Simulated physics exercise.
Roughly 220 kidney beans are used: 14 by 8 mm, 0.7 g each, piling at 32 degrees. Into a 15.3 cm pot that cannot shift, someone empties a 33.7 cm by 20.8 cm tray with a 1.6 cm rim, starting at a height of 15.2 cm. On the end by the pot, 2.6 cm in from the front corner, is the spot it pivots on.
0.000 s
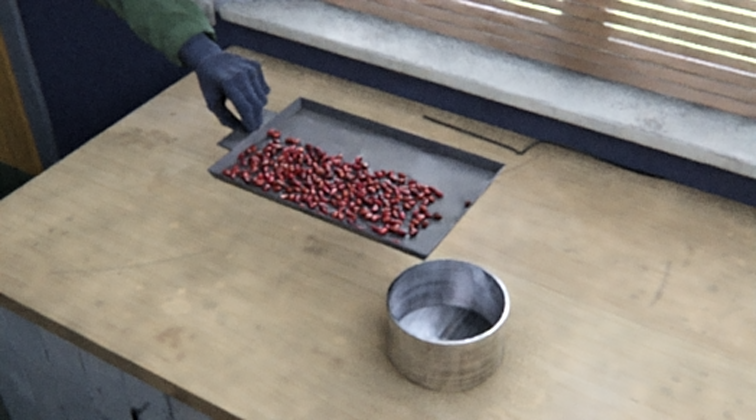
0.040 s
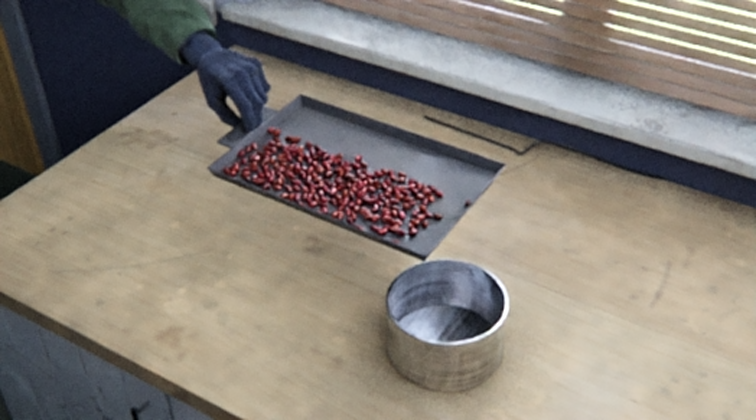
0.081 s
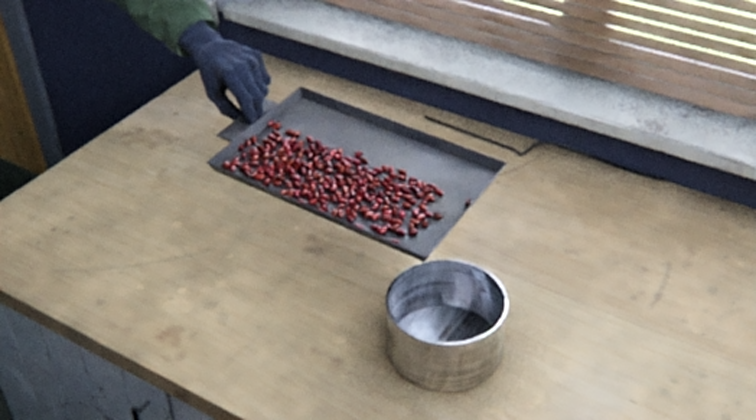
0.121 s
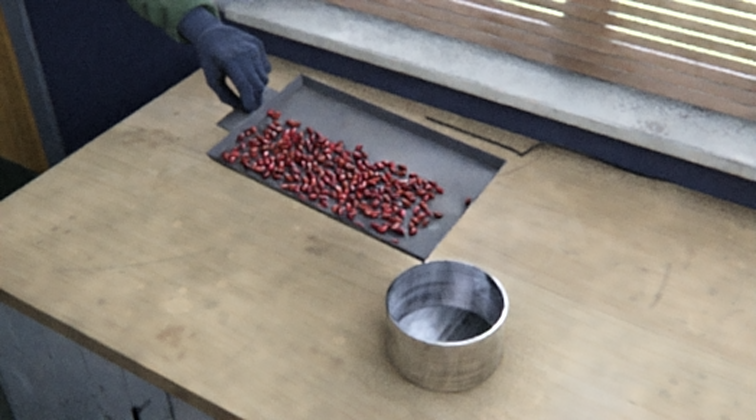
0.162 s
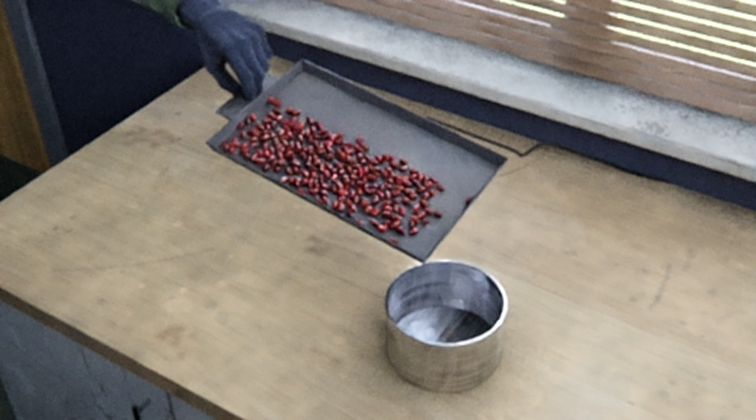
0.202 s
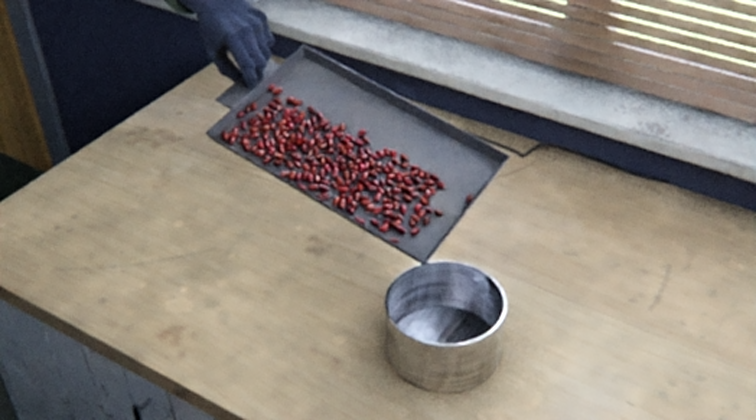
At the start, a dark shallow tray of red kidney beans lies flat on a wooden table behind a round metal pot, its far-left end held by a gloved hand. The hand then lifts that end, slowly at first and then faster, tilting the tray toward the pot while the beans stay spread across it.
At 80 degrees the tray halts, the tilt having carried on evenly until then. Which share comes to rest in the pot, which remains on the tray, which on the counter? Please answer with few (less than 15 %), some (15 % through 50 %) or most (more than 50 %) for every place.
Pot: Most, tray: Few, counter: Few.
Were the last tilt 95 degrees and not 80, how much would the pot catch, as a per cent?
Estimate: Roughly 95 percent.
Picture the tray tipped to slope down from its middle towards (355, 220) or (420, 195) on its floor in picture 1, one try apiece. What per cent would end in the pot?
That would be close to 60 per cent and then close to 40 per cent.
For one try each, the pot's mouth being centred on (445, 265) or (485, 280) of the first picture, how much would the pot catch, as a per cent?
15 and 25 %.
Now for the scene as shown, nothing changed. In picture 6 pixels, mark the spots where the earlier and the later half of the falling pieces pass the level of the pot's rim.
I'd mark about (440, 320) for the first half, then (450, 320) for the second.
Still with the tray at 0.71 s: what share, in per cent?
Reading: Approx. 60%.
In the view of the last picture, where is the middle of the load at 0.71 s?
I'd put it close to (426, 258).
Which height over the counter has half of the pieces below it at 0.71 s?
Around 16 cm up.
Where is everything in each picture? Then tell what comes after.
In the first frame, tray tilt 0 degrees, front corners at (214, 169) and (425, 251); middle of the pieces at (333, 187); pot at (447, 299).
In the second frame, tray tilt 1 degrees, front corners at (214, 167) and (424, 251); middle of the pieces at (333, 186).
In the third frame, tray tilt 3 degrees, front corners at (214, 161) and (424, 252); middle of the pieces at (333, 183).
In the fourth frame, tray tilt 6 degrees, front corners at (213, 152) and (424, 254), lowest corner right front; middle of the pieces at (333, 178).
In the fifth frame, tray tilt 11 degrees, front corners at (213, 142) and (424, 255), lowest corner right front; middle of the pieces at (333, 171).
In the sixth frame, tray tilt 15 degrees, front corners at (213, 132) and (424, 257), lowest corner right front; middle of the pieces at (334, 166); pot at (446, 301). The tray's pace is about 105 degrees a second.
Then, at 0.51 s, tilt 48 degrees; the tray holds 100 %, the pot 0 %.
After 0.71 s, tilt 69 degrees; the tray holds 60 %, the pot 10 %.
After 1.03 s, tilt 80 degrees; the tray holds 0 %, the pot 90 %.
In the end, at 1.8 s, pot 95 %, tray 0 %, counter 5 %.
